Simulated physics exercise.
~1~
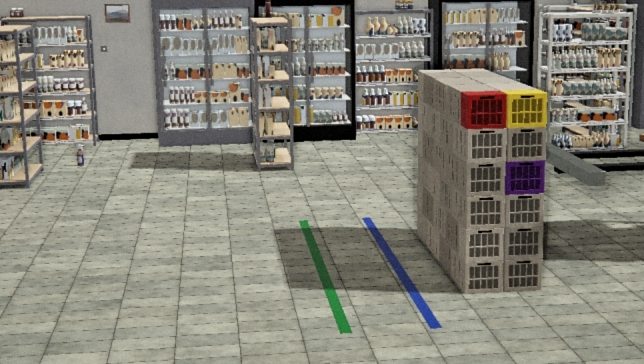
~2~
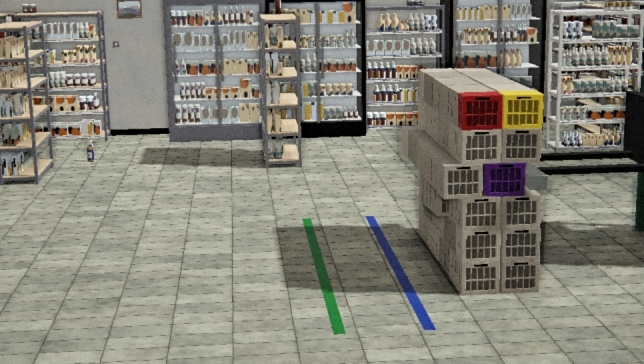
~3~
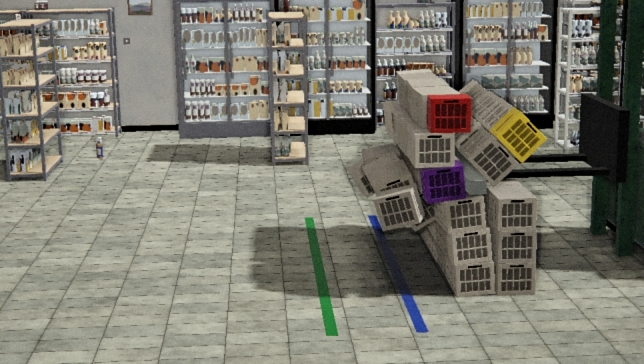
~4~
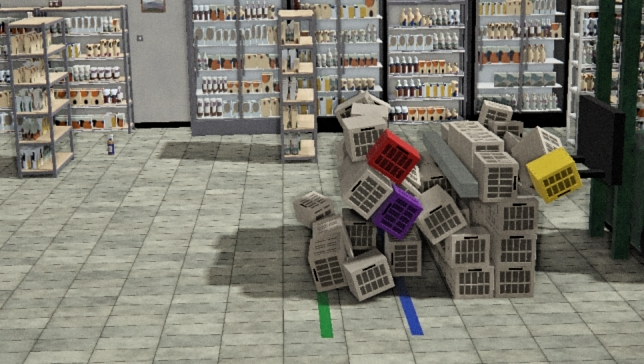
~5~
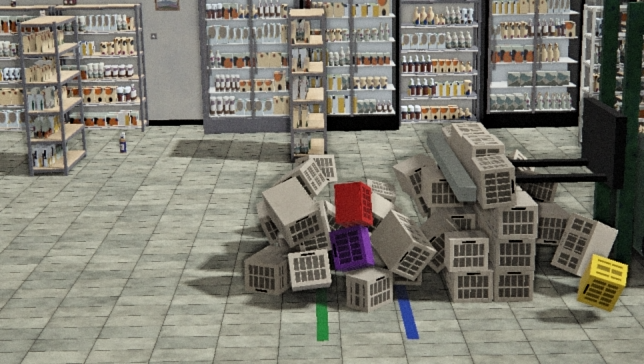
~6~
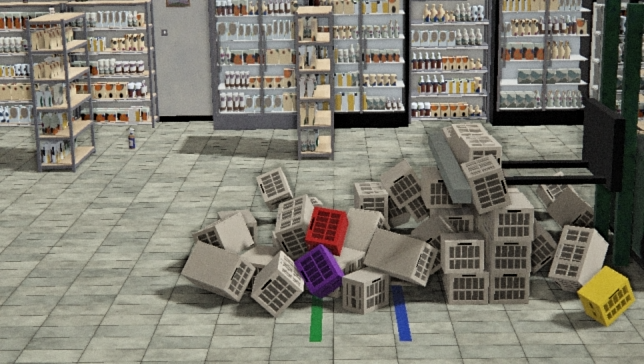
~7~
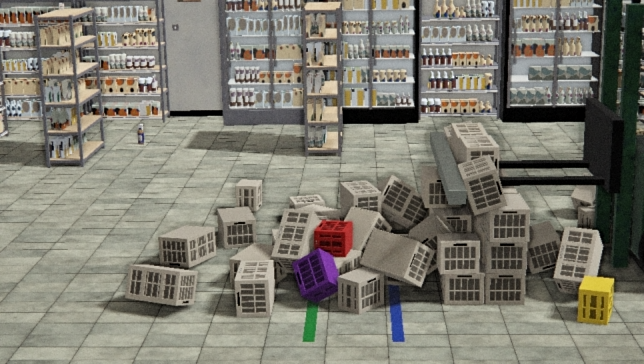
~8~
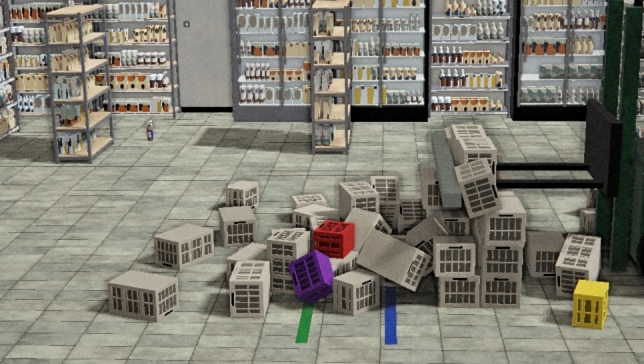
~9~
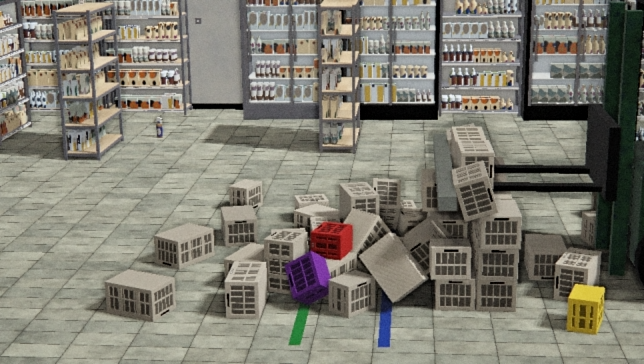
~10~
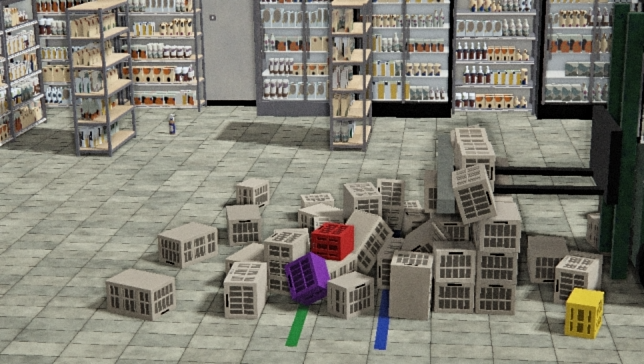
A tall block of pale grey crates, with red and yellow ones on top and a purple one lower down, stands on a tiled shop floor, seen from slightly above with stocked shelves behind. A dark green lift truck comes in from the right and pushes a grey beam into the stack. The middle crates shift left, then the upper part breaks apart and spills across the blue and green lines. The yellow crate tumbles down on the right. As the view drifts sideways, the crates settle, with red and tilted purple together in the left heap and part of the stack still standing.
